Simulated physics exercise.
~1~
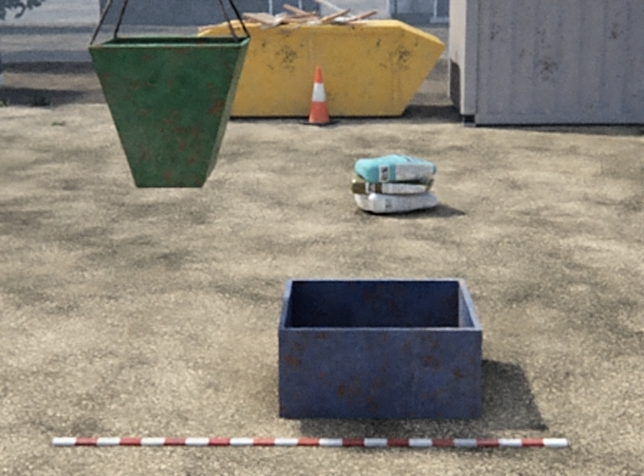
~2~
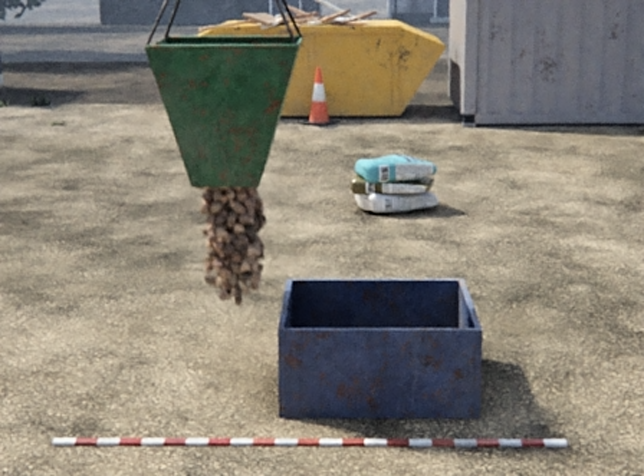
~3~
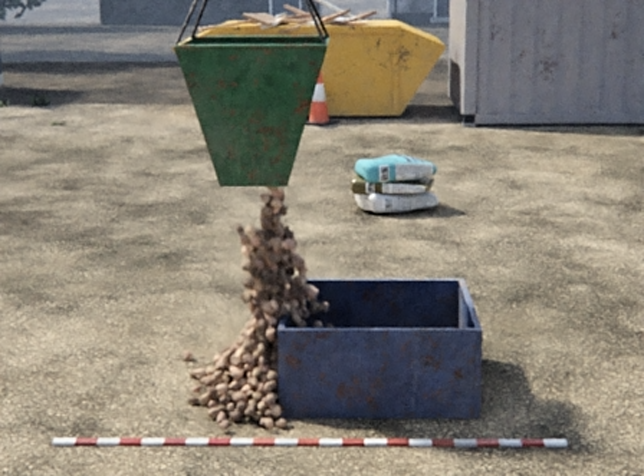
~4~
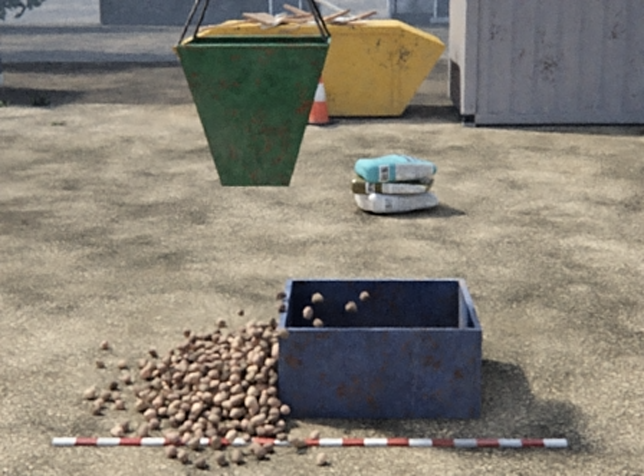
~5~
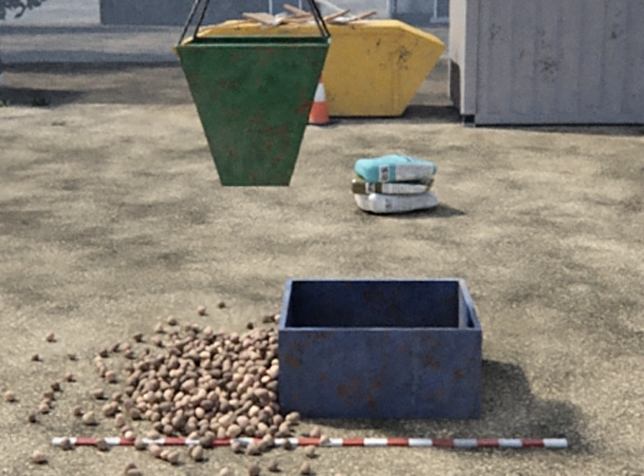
A green hopper moves right and drops stones, most piling left of the blue bin.
